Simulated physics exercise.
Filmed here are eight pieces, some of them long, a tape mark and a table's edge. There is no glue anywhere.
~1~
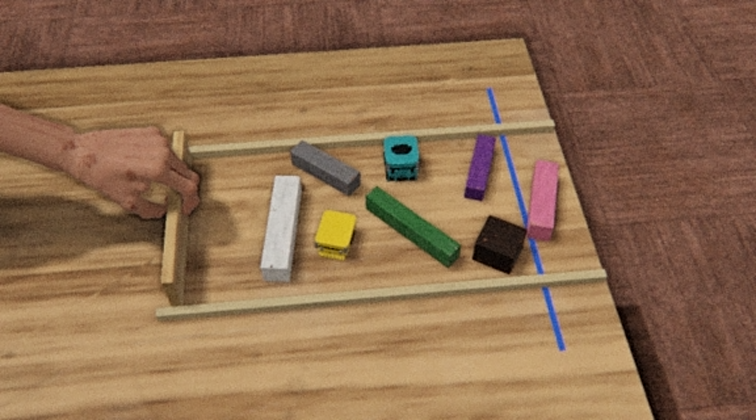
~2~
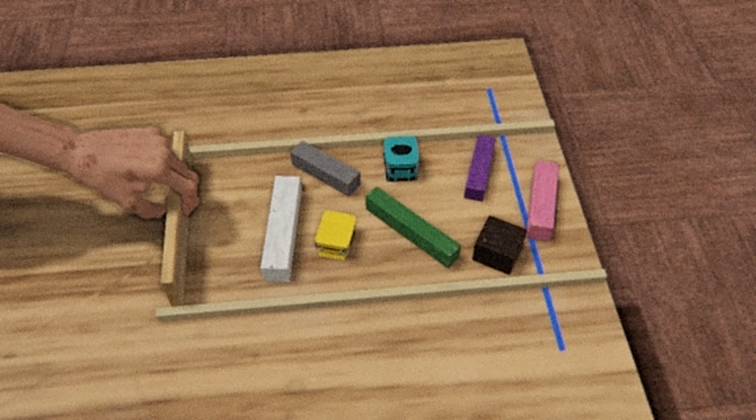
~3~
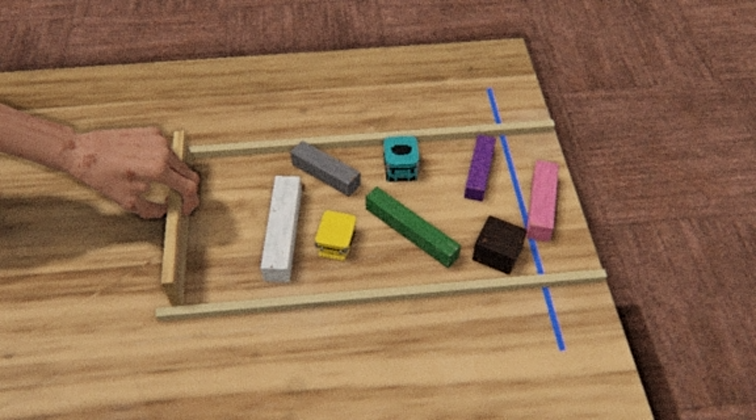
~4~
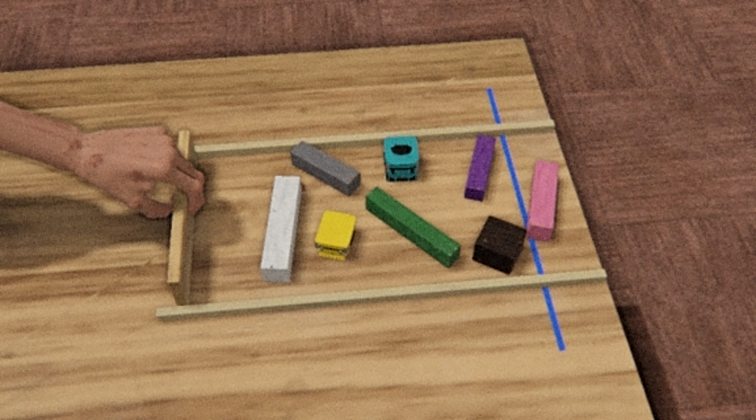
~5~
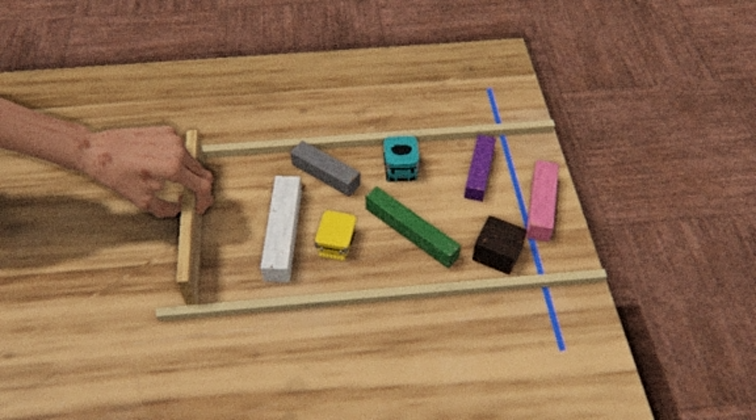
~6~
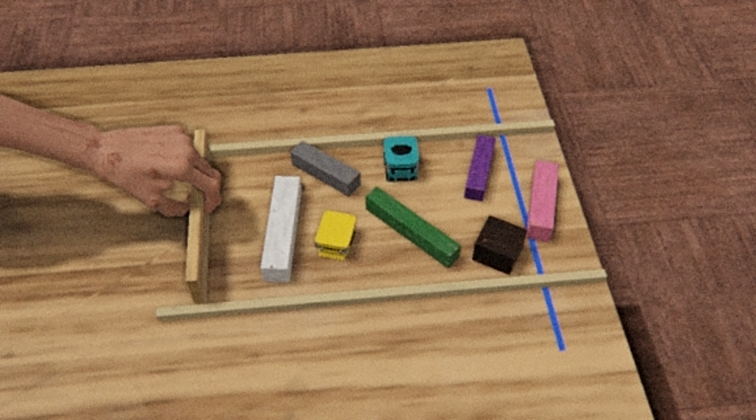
A hand held a wooden board at the left end of two rails and slid it slightly right, while the colourful bars and blocks between the rails, near a blue line, stayed still.
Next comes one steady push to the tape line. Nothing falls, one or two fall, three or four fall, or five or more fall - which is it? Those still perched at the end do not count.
Three or four fall.
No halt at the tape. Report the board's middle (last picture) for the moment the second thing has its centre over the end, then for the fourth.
I'd say close to (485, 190), and after that close to (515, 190).
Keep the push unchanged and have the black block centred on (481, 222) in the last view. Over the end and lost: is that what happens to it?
From that start it falls away.
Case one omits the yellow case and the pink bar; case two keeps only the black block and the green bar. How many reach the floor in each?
2, then 2.
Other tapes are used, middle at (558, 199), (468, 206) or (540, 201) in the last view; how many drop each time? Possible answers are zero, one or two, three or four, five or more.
Result per tape, as listed: Five or over; none; five or over.
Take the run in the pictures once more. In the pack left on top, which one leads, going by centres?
Turquoise case.
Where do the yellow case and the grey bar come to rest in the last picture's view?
The yellow case comes to rest at (570, 220), and the grey bar comes to rest at (537, 154).
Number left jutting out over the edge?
Overhang count: 1.
A little later, none off yet; pink bar at rest near (543, 200); purple bar at rest near (480, 167); black block at rest near (499, 245).
When it is over, the number that fall off is three or four; down, green bar, black block, purple bar and pink bar.
